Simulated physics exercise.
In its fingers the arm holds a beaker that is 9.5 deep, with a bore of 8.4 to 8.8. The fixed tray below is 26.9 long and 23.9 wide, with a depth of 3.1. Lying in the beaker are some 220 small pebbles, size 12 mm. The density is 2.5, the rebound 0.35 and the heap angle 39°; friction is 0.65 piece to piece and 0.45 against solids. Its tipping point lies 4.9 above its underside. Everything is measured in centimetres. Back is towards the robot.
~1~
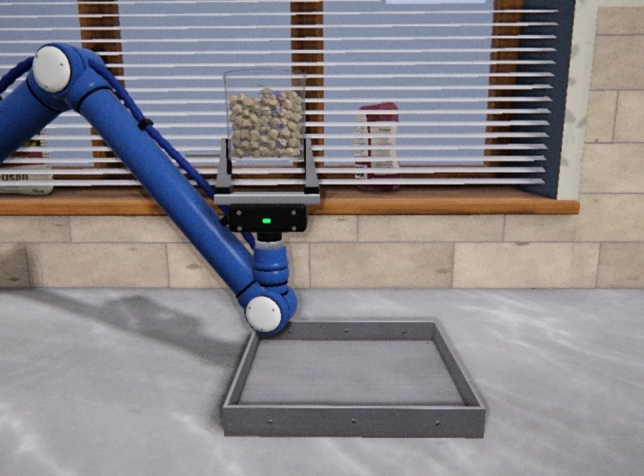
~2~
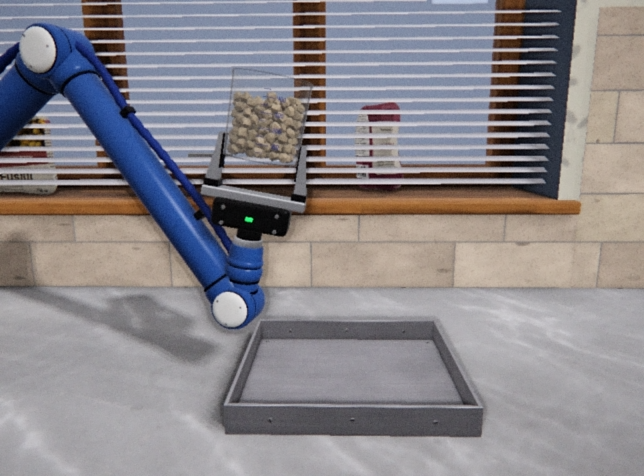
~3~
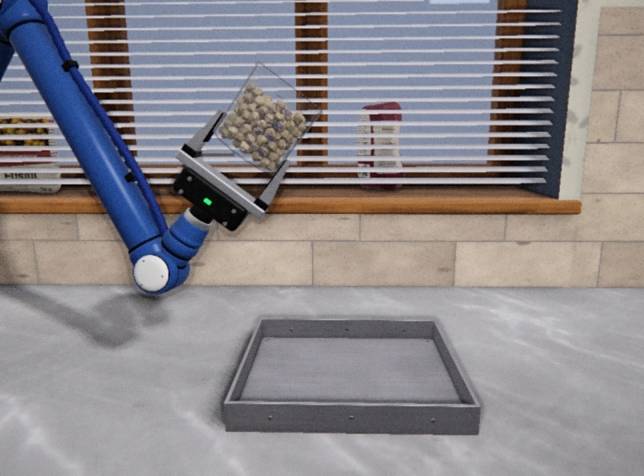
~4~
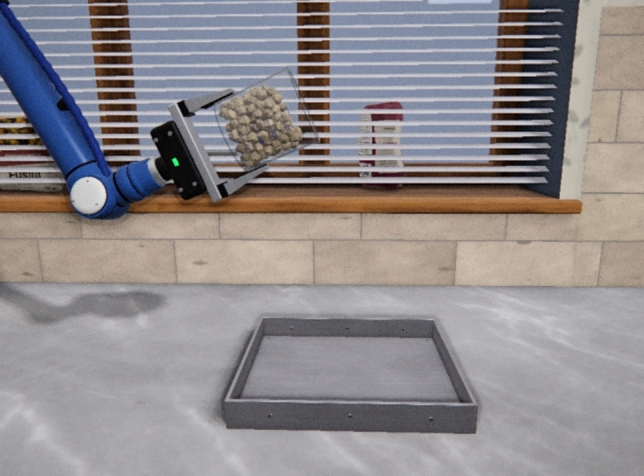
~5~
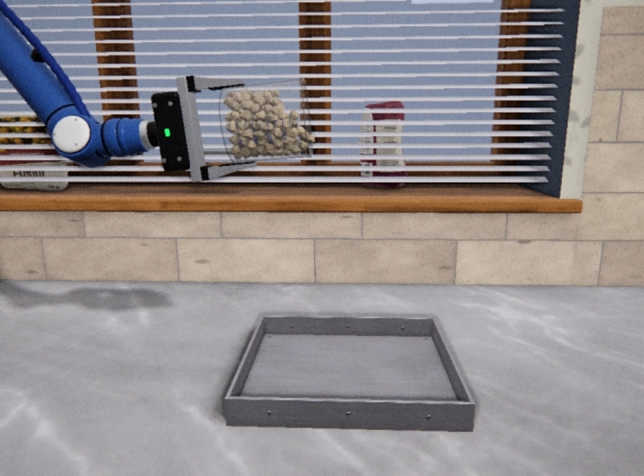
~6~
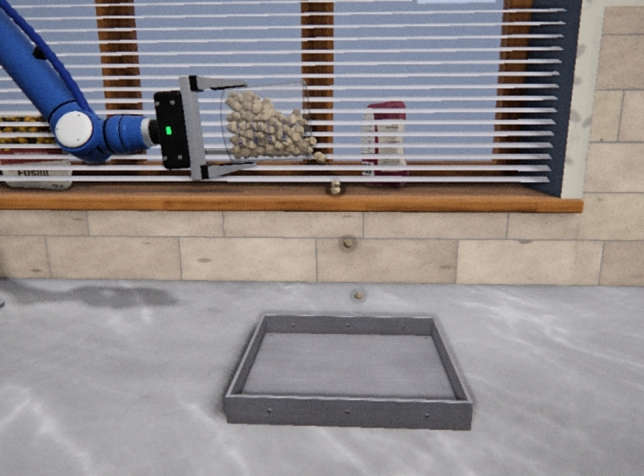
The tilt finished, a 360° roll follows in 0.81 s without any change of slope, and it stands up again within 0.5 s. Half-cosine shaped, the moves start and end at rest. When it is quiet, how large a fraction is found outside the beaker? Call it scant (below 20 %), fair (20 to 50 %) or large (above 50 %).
Fair.
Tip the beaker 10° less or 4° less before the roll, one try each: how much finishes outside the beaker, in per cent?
I'd expect some 10 per cent, then some 20 per cent.
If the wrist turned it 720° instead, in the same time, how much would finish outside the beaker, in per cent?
I'd expect some 20 per cent.
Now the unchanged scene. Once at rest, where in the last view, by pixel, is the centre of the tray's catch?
I'd place it near (374, 357) in the last picture.
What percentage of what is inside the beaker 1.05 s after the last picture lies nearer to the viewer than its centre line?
Roughly 40 in every hundred.
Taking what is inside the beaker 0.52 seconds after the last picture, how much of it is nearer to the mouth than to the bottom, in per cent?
Near 45 percent is in the half by the mouth.
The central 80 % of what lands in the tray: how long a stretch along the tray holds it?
That stretch is around 12 cm long.
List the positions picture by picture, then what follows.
Beaker middle at (266, 119), upright; upper third of the load around (270, 109), from x 235 to 300, top at y 95; 220 in the beaker, in the first picture.
Beaker middle at (267, 121), tipped 11°; upper third of the load around (268, 110), from x 230 to 300, top at y 95, in the second picture.
Beaker middle at (267, 122), tipped 37°; upper third of the load around (259, 111), from x 225 to 300, top at y 90, in the third picture.
Beaker middle at (267, 122), tipped 67°; upper third of the load around (258, 109), from x 225 to 295, top at y 90, in the fourth picture.
Beaker middle at (267, 122), tipped 84°; upper third of the load around (256, 108), from x 230 to 310, top at y 95, in the fifth picture.
Beaker middle at (268, 124), tipped 86°; upper third of the load around (255, 113), from x 230 to 360, top at y 95; 215 in the beaker, 5 in flight or on a rim, in the sixth picture.
Then, 0.52 s later, tipped 86°, highest piece 37 above the table; 187 in the beaker, 15 in the tray, 18 in flight or on a rim.
Then, 1.05 s later, tipped 46°, highest piece 35 above the table; 153 in the beaker, 62 in the tray, 5 in flight or on a rim.
Then, 1.51 s later, upright, highest piece 37 above the table; 153 in the beaker, 67 in the tray.
Then, 2.21 s later, upright, highest piece 37 above the table; 153 in the beaker, 67 in the tray.
At rest, 153 in the beaker, 67 in the tray. That is 30 % outside the beaker.
